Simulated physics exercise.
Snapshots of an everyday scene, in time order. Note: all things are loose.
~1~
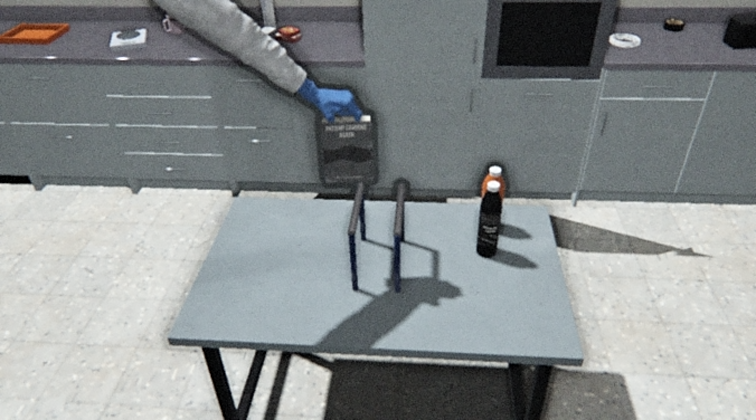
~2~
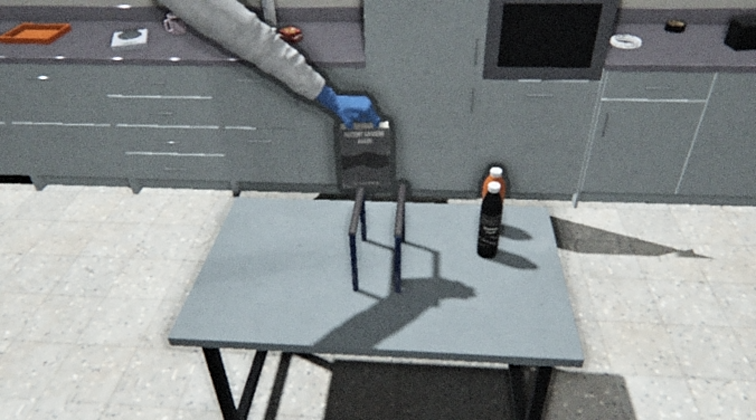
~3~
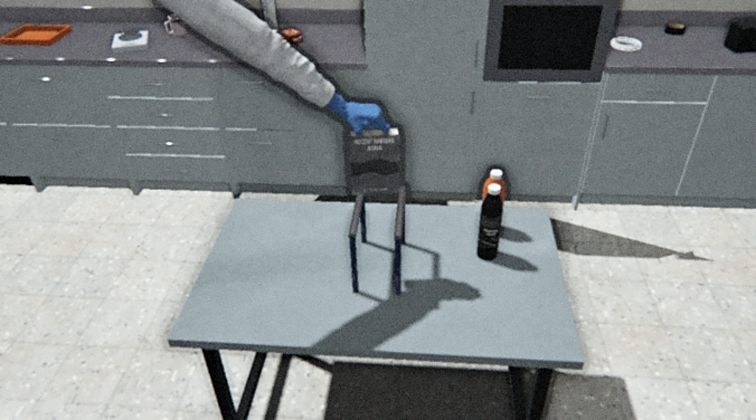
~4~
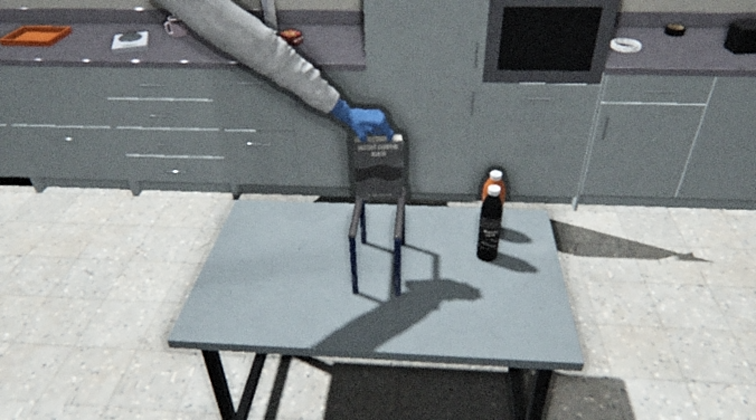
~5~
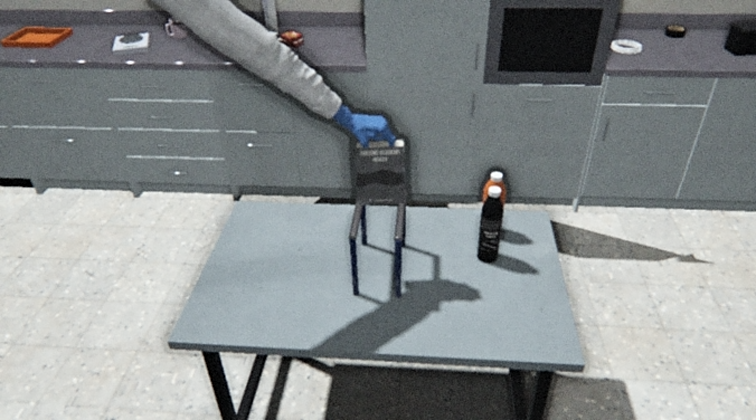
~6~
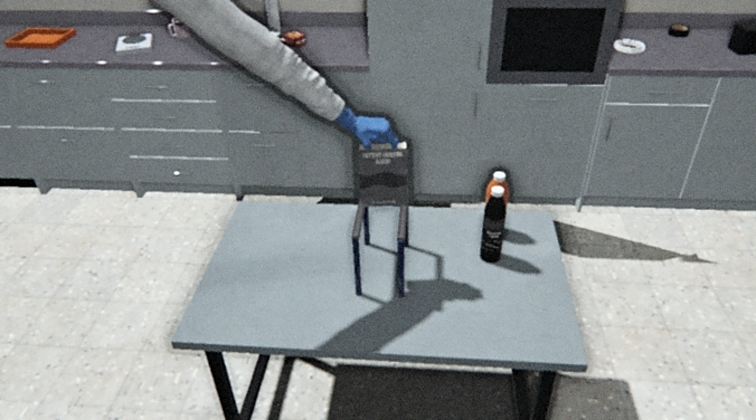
A grey book, gripped at its top by a blue-gloved hand, moves a short way right and slightly down toward two dark upright frame-like supports on a grey table. It then slows, hanging upright above the gap between them, while two bottles stand unmoved to the right.
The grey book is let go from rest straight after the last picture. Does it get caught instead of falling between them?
Looks like it gets stuck up there at the gap.
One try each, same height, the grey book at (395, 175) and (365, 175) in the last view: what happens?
First try it gets held up; second try it gets held up.
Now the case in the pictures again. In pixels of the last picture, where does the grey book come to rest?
Around (385, 184).
Then, 0.20 s later than the last frame, grey book moved a little near (384, 183).
Then, 0.30 s later than the last frame, grey book resting near (385, 185).
When it is over, all 3 as before. End places, in pixels of the last picture, grey book near (385, 184). The book lodges.
